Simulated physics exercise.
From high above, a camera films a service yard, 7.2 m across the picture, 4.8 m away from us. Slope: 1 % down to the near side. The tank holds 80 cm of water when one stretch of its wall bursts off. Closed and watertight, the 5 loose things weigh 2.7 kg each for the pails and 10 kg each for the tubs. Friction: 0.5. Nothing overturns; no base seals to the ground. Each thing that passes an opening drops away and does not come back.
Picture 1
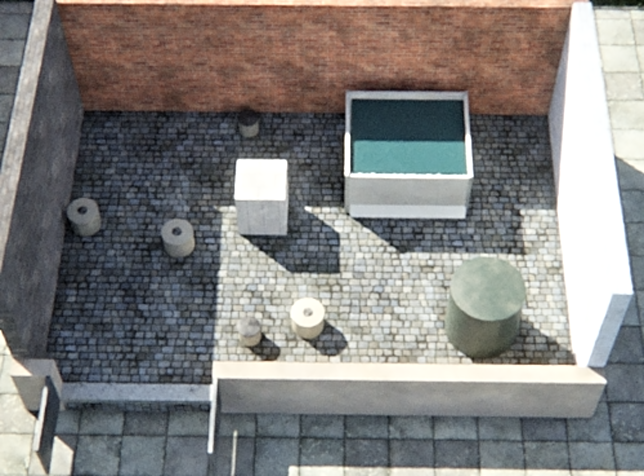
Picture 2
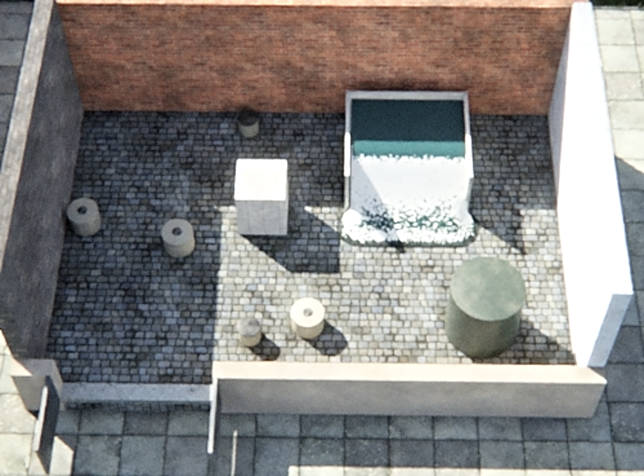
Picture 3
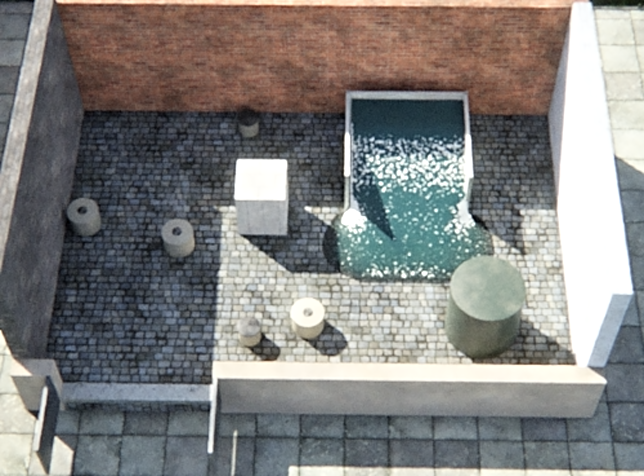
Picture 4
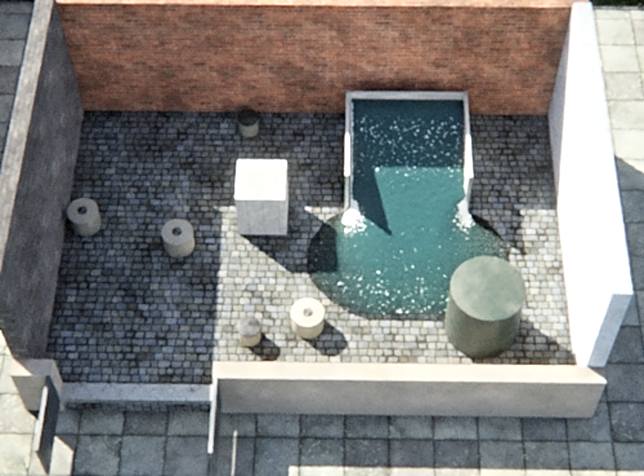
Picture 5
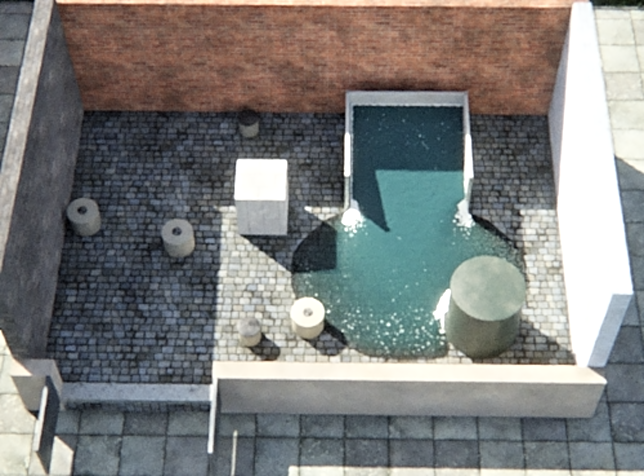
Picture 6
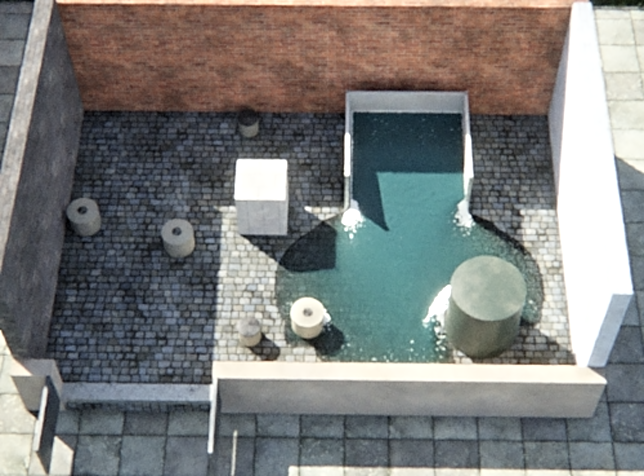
A walled yard with a cobbled floor had a tank of water against the brick wall; its front burst open and water poured out, spreading around the green cylinder while the scattered objects stayed put.
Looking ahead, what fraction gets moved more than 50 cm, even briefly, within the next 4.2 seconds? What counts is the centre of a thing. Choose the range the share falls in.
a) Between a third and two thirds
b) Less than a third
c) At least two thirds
a, between a third and two thirds.
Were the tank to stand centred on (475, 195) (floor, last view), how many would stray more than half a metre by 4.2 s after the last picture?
Then the count would be 4.
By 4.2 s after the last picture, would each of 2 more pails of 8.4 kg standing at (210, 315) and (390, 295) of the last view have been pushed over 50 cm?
In turn: Over, past it.
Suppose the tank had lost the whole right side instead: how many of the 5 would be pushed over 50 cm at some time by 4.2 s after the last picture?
Result: 4.
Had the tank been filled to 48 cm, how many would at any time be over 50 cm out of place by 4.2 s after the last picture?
Then 2 of them.
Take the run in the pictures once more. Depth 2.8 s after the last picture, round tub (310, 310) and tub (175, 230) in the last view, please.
First about 14 cm, second about 4 cm.
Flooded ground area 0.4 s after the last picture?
Wet: Near 12 m2.
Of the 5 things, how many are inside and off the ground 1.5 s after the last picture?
At that time the total is 1.
Then, 0.4 s after the last picture 0 of 5 are over 50 cm from their spots; 0 afloat.
Then, 1.5 s after the last picture 2 of 5 are over 50 cm from their spots; 1 afloat.
Then, 2.8 s after the last picture 2 of 5 are over 50 cm from their spots; 1 afloat.
Then, 4.2 s after the last picture 3 of 5 are over 50 cm from their spots, and 3 have been at some point; 1 afloat.
